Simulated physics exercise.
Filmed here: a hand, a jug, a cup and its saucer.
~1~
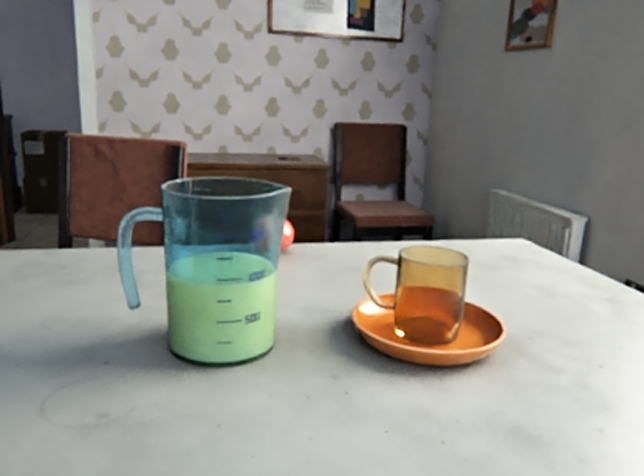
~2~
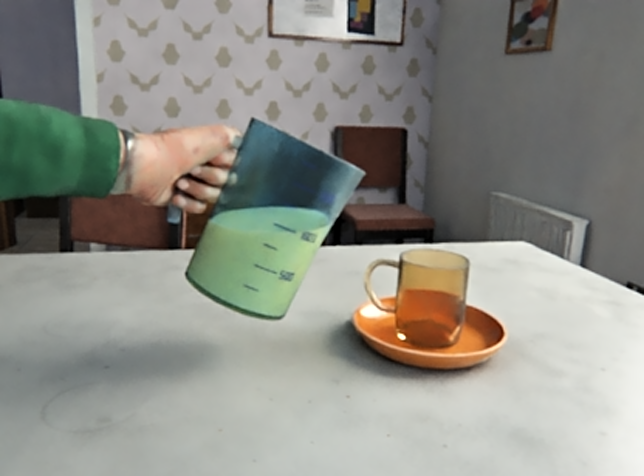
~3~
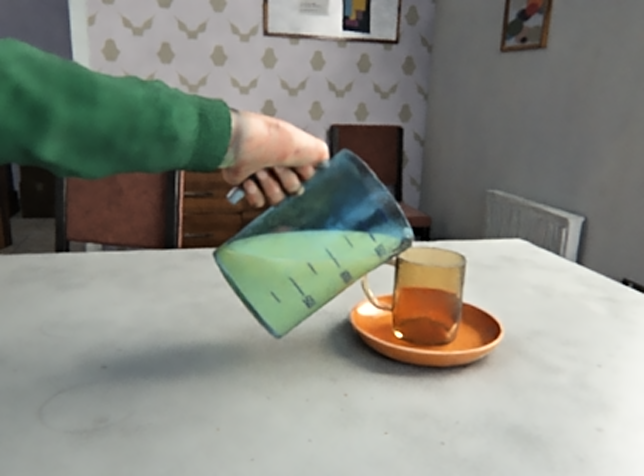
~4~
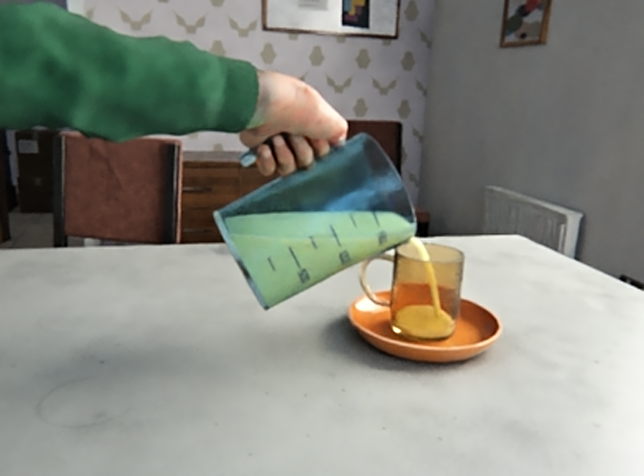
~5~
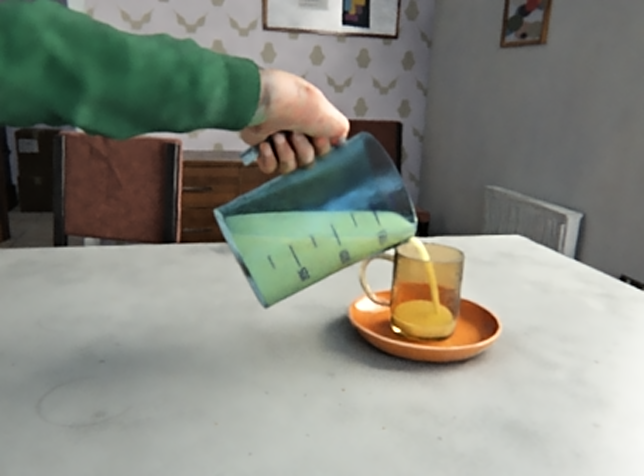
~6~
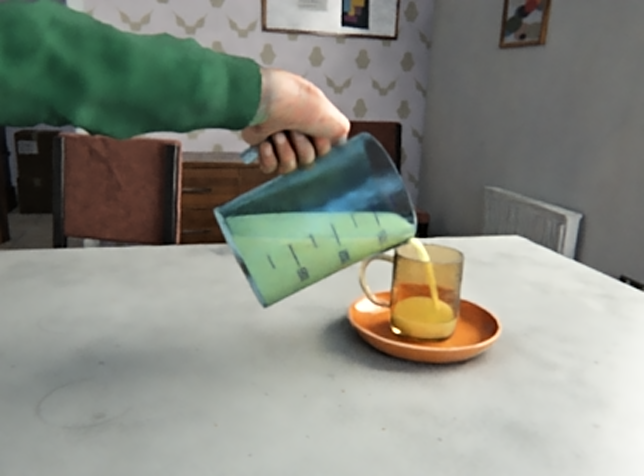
On a pale tabletop in a room with patterned wallpaper, a jug of pale green liquid stands left of an empty amber cup on an orange saucer. A green-sleeved arm lifts the jug by its handle and tilts it rightward over the cup. A yellow-looking stream runs in, and the cup's level rises slightly.
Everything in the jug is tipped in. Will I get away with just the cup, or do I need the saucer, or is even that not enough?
Even the saucer is not enough.
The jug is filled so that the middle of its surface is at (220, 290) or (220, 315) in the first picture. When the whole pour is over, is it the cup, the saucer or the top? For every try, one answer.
As listed: Saucer too, the cup holds it.
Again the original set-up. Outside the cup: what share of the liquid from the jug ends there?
55 %, more or less.
Soon after, the cup is full to the brim; the saucer is wet, with room to spare.
Later, the cup is full to the brim; the saucer is nearly full.
In the end, the cup is full to the brim; the saucer is full and running over.
